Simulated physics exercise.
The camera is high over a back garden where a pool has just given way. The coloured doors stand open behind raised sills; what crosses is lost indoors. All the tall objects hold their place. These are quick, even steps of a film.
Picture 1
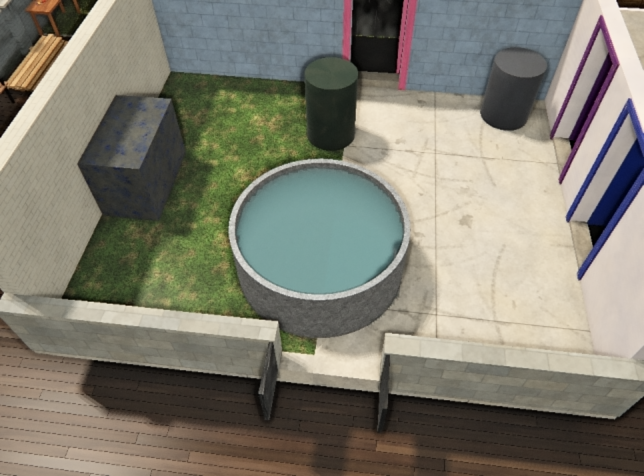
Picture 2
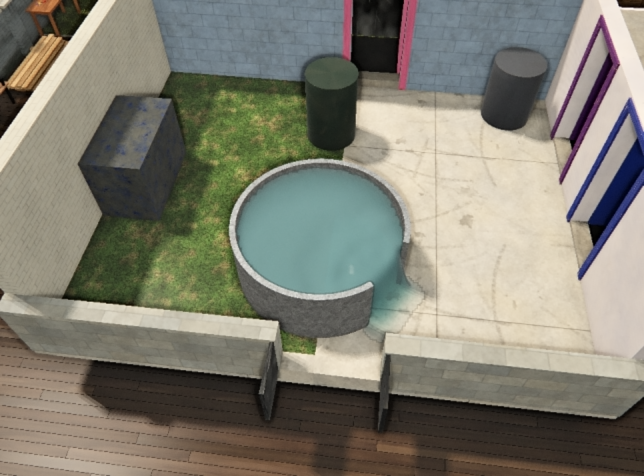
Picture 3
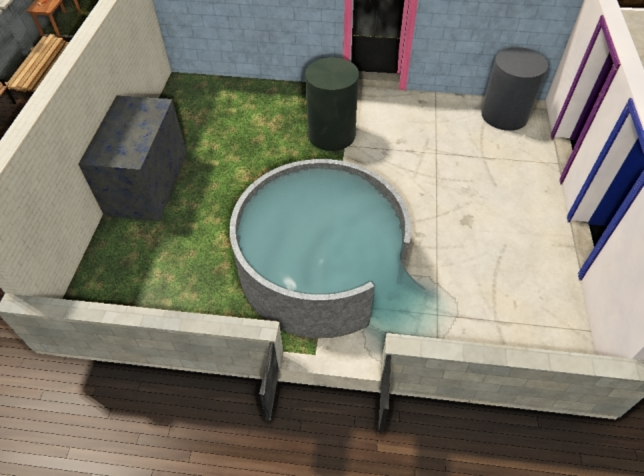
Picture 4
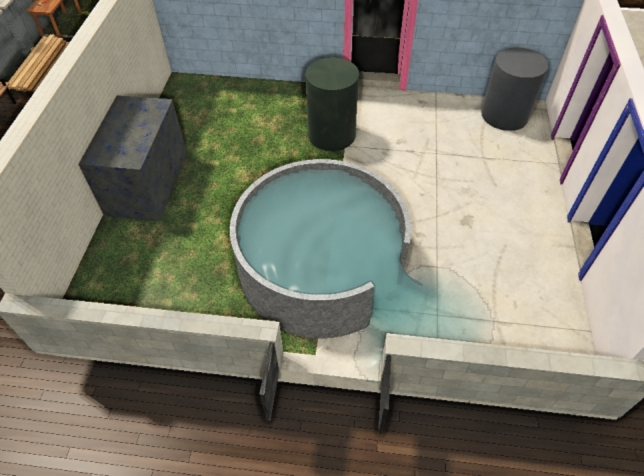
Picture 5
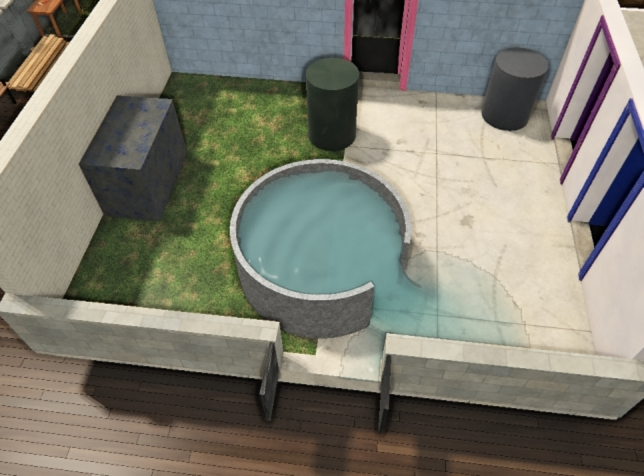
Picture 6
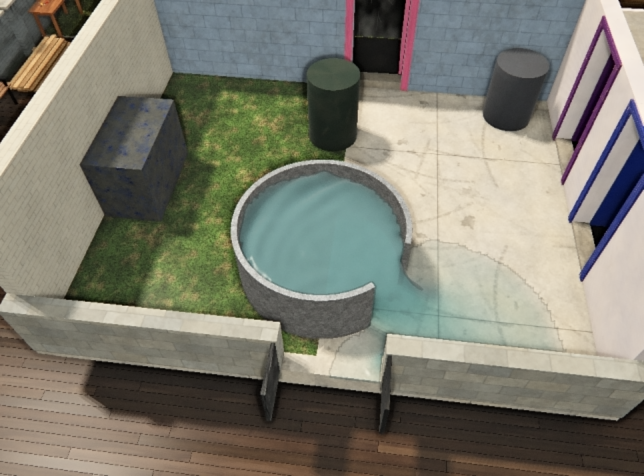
A round stone pool full of still water opened on its lower right side, and the water poured through the gap and spread in a widening sheet across the pale paving to the right.
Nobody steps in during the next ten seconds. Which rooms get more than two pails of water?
The blue door floods; the pink door holds within the limit; the purple door floods.
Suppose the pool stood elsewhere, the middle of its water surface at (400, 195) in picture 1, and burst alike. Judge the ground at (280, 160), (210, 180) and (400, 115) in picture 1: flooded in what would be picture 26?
In turn: Clear, free of water, dry.
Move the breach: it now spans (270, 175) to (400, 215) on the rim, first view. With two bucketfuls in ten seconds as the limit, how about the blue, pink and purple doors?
Blue lets more in, pink goes over, purple goes over.
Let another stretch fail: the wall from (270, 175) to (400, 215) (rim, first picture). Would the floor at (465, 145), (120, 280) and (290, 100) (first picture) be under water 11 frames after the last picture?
As listed: Flooded, not flooded, awash.
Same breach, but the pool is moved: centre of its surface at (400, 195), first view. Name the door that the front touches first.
It is the one in blue.
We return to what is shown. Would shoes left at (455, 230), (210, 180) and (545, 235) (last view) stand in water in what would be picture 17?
In that order: No water, dry, awash.
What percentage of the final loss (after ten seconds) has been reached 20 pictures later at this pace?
Some 30 per cent.
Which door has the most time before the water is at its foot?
That is the pink-painted one.
A moment on, water covers 20 % of the floor; the blue door wet at the sill, nothing in, the pink door not reached, the purple door not reached.
Next, water covers 25 % of the floor; the blue door over two buckets in, the pink door not reached, the purple door wet at the sill, nothing in.
Then, water covers 50 % of the floor; the blue door over two buckets in, the pink door wet at the sill, nothing in, the purple door wet at the sill, nothing in.
Later, water covers 70 % of the floor; the blue door far over two buckets in, the pink door wet at the sill, nothing in, the purple door over two buckets in.
In the end, water covers 90 % of the floor; the blue door far over two buckets in, the pink door wet at the sill, nothing in, the purple door far over two buckets in.
